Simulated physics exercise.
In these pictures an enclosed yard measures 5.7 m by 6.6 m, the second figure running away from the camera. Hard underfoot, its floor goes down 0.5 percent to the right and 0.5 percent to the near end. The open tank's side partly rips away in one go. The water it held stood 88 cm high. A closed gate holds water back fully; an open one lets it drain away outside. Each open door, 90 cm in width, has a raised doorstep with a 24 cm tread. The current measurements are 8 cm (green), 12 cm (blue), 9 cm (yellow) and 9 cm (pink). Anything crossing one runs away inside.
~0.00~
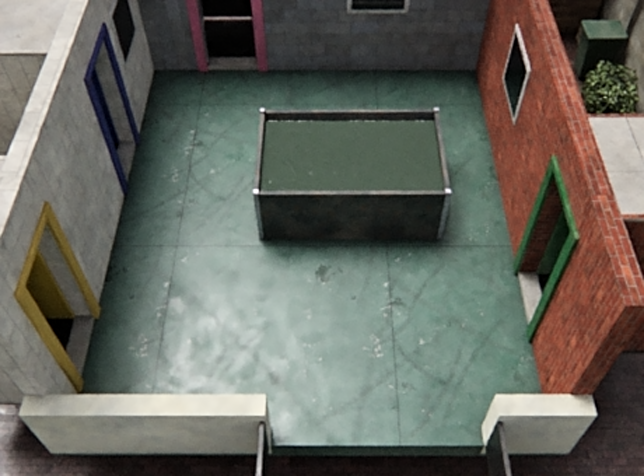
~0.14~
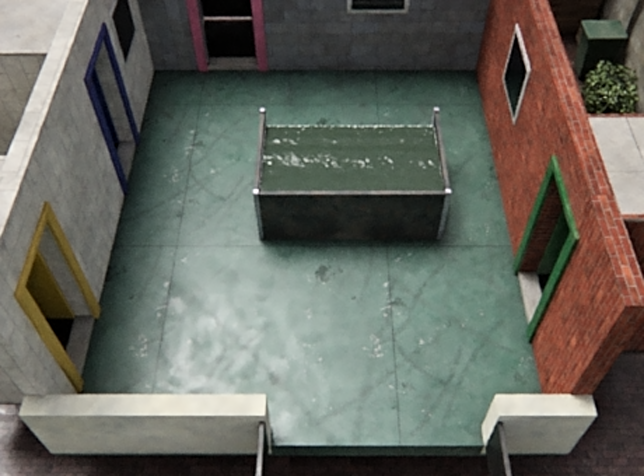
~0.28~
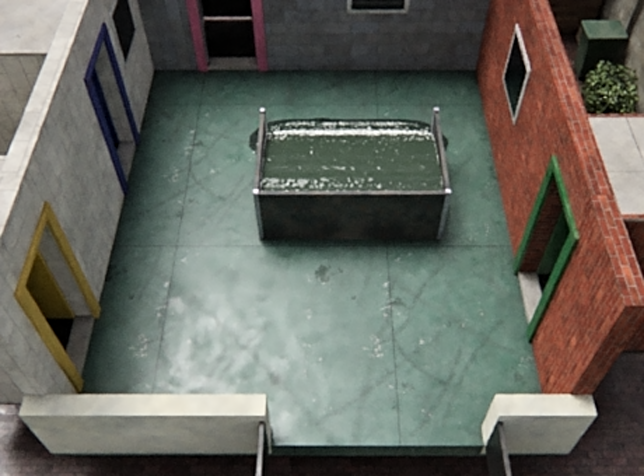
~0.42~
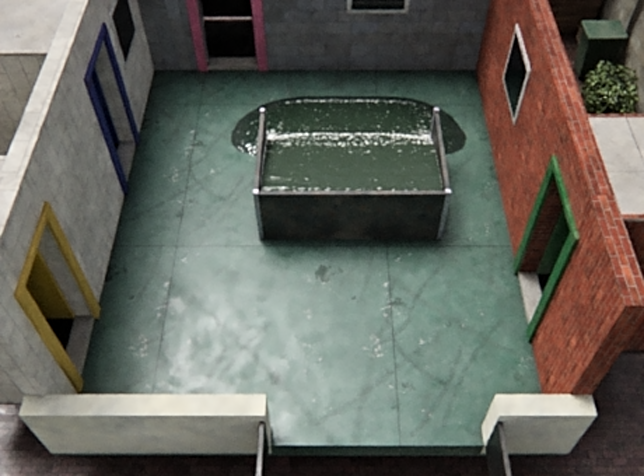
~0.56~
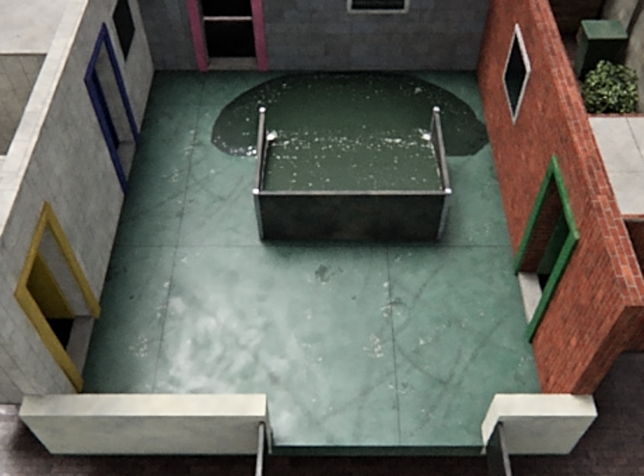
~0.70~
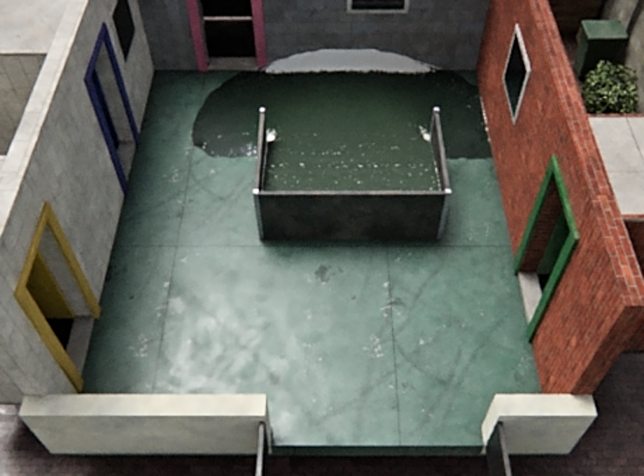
Dark water pours from the open tank's far side and spreads to the back wall.
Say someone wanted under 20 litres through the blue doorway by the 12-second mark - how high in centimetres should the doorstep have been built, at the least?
They should have built it at least 9 cm high.
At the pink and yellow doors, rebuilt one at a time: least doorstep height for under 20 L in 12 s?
Close to 21 cm (pink) and close to 6.5 cm (yellow).
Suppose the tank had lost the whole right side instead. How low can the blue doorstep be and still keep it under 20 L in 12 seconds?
Some 11.0 cm.
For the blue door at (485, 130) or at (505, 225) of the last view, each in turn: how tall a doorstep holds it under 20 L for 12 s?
In turn: Roughly 20 cm, roughly 7.0 cm.
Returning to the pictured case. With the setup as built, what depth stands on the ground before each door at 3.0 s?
Lab note, depth in cm: Green 5; blue 13; yellow 0; pink 13.
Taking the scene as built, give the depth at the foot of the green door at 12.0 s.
Roughly 9.0 cm deep.
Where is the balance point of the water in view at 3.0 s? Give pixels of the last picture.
Centre of the water: Approx. (334, 132) px.
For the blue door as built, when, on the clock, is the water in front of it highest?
Peak: Close to 3.6 s.
After 1.4 s water covers 30 % of the floor, deepest (60 cm) near (470, 74); it has not reached the blue door.
After 3.0 s water covers 50 % of the floor, deepest (32 cm) near (163, 80); 13 cm at the blue door, 0 litres in over its 12 cm doorstep.
After 12.0 s water covers 100 % of the floor, deepest (13 cm) near (493, 255); 5 cm at the blue door, 4 litres in over its 12 cm doorstep.
At the blue door as built, the water arrived by 2.5 s and peaked near 14 cm at 3.6 s.
With a doorstep of 7.5 cm, 32 litres would have come in within the 12 s; with 10 cm, 13 litres. So under 20 litres takes about 9 cm.
